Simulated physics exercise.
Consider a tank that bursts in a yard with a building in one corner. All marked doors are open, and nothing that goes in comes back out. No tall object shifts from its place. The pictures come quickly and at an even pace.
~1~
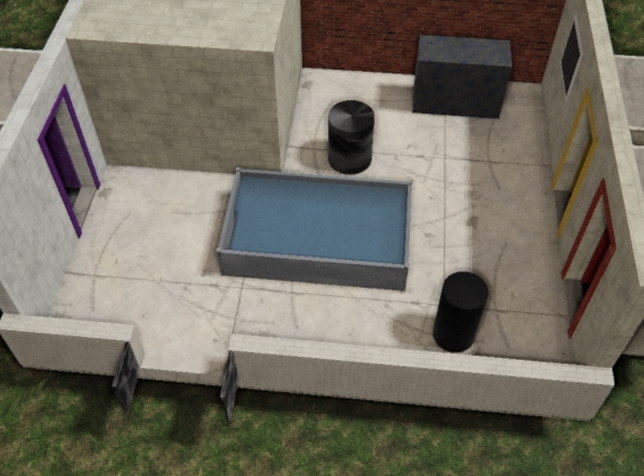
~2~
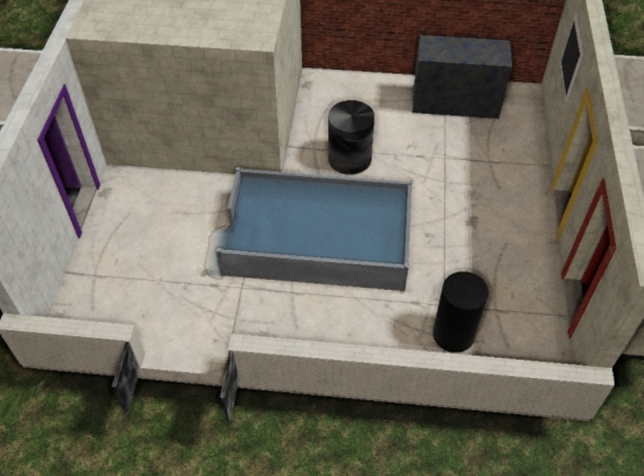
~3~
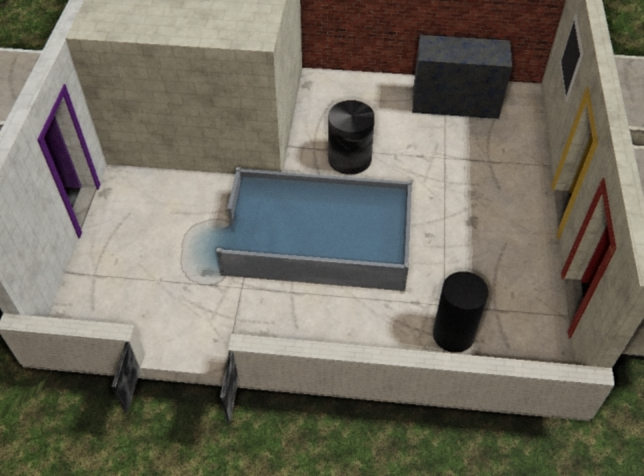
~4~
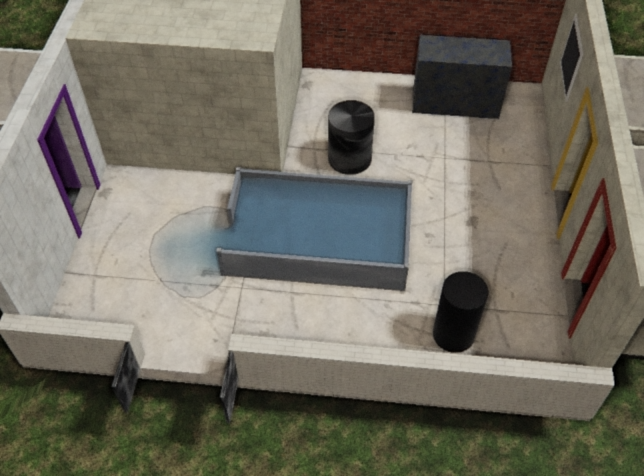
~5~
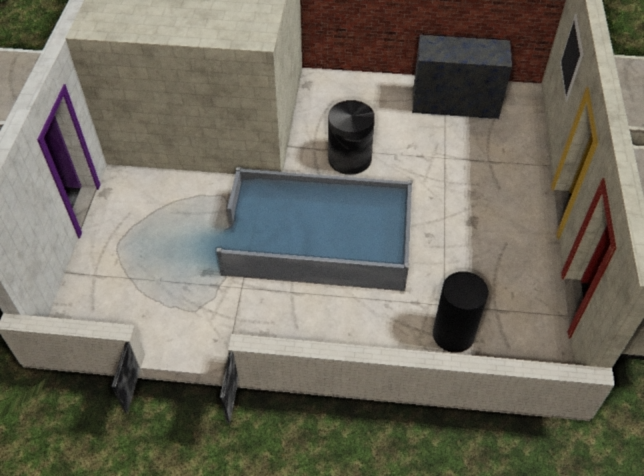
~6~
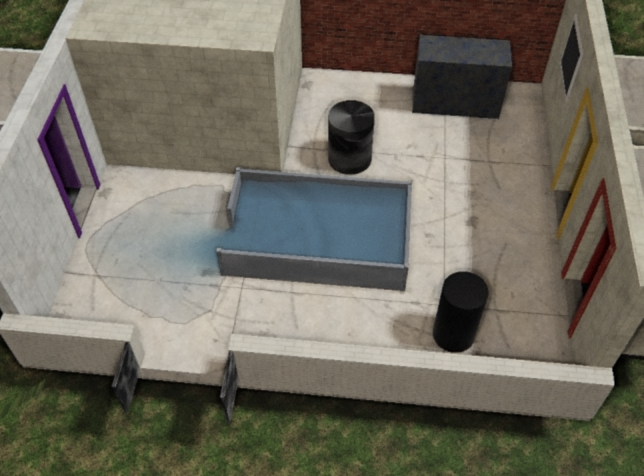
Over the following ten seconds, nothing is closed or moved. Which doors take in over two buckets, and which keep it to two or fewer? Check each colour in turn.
The purple door takes in over two; the red door keeps it to two or fewer; the yellow door keeps it to two or fewer.
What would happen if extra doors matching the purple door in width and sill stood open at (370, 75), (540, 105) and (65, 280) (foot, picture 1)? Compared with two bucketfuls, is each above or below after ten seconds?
They turn out short, short and over.
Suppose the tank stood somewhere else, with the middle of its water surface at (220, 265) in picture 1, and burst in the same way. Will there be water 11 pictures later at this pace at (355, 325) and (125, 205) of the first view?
Result: Spared; inundated.
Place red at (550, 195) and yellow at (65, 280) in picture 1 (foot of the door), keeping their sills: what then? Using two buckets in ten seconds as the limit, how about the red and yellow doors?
The red door one stays within it, the yellow door one tops the limit.
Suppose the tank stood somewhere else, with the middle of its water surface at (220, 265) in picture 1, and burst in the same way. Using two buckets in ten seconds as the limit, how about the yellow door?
Record for yellow door: Limit exceeded.
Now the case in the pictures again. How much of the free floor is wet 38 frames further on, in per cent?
That's roughly 45 per cent.
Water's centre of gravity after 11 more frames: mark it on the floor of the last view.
Estimate: (255, 246).
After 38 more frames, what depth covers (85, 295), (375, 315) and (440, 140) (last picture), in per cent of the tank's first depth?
The three come to near 30, 4 and 0 per cent respectively.
A moment on, water covers 20 % of the floor; the purple door under two buckets in, the red door not reached, the yellow door not reached.
Next, water covers 20 % of the floor; the purple door over two buckets in, the red door not reached, the yellow door not reached.
Then, water covers 25 % of the floor; the purple door far over two buckets in, the red door not reached, the yellow door not reached.
Later, water covers 45 % of the floor; the purple door far over two buckets in, the red door not reached, the yellow door not reached.
In the end, water covers 60 % of the floor; the purple door far over two buckets in, the red door wet at the sill, nothing in, the yellow door wet at the sill, nothing in.
